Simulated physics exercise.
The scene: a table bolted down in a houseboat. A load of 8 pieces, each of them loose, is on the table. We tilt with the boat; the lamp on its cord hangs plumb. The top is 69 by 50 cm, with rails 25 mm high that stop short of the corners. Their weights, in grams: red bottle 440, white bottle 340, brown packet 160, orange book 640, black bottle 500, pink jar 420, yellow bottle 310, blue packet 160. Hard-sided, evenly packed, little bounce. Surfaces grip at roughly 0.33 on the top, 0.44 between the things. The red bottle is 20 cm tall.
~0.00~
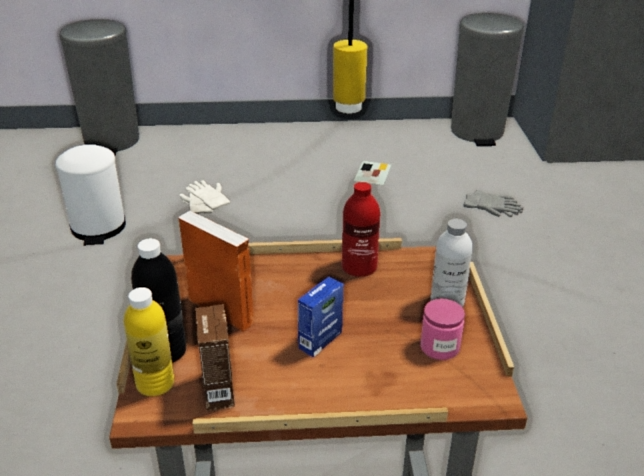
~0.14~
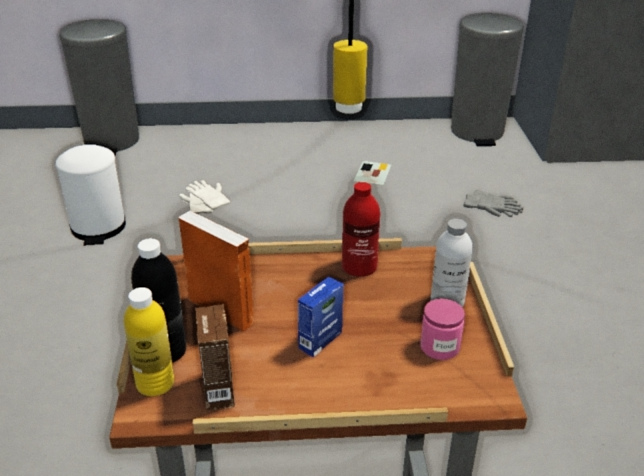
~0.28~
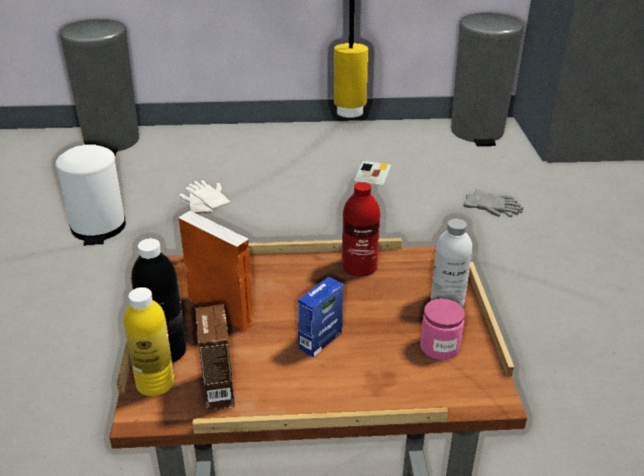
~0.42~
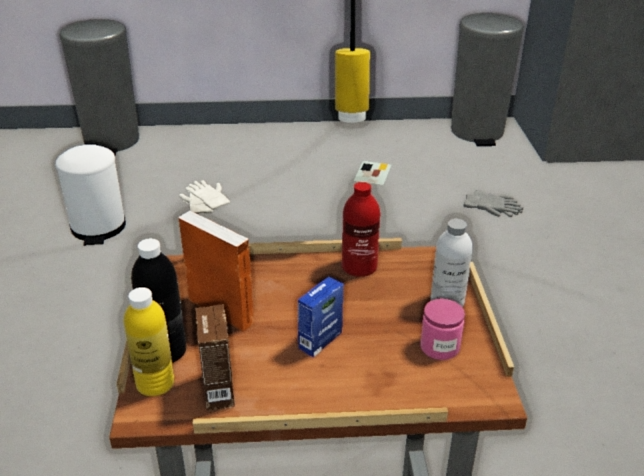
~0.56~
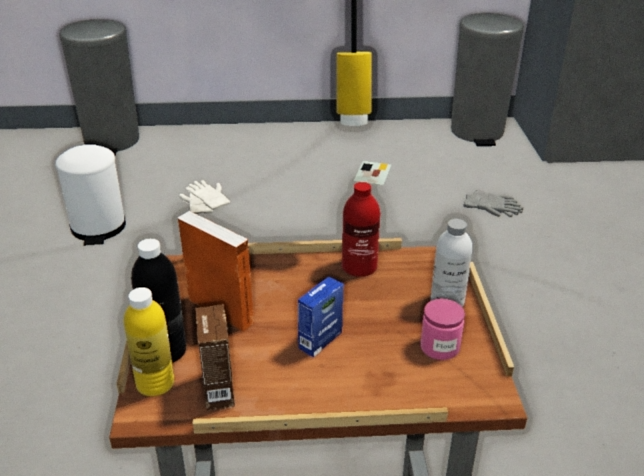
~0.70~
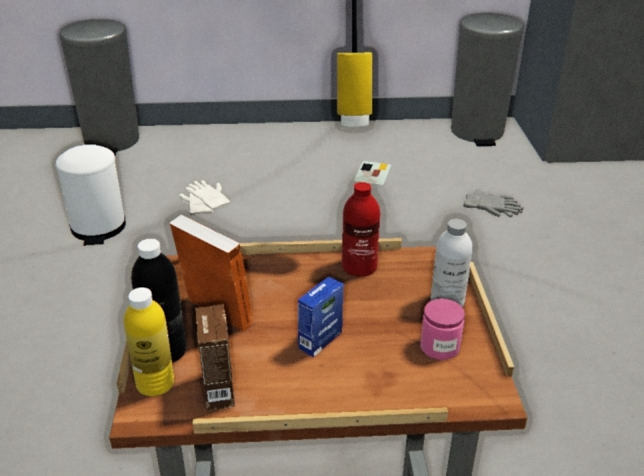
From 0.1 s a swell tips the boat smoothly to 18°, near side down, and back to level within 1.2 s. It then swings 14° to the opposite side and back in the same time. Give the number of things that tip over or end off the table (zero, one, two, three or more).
Lost: At least three.
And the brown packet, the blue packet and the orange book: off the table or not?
The brown packet ends on the table; the blue packet ends on the table; the orange book is still on the table.
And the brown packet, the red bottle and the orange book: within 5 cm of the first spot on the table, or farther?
The brown packet stays put; the red bottle holds its spot; the orange book ends elsewhere.
By 1.20 s, heel 1°, near side down; black bottle and yellow bottle now off the table; orange book rocked 55° off its seat.
By 1.60 s, heel 7°, far side down; orange book on its side.
By 2.30 s, heel 3°, far side down; orange book on its side.
When it is over (3.7 s), off the table, black bottle and yellow bottle; lying over on the table, orange book; the other 5 within 5 cm of the start. In the last view, red bottle near (361, 228), white bottle near (452, 264).
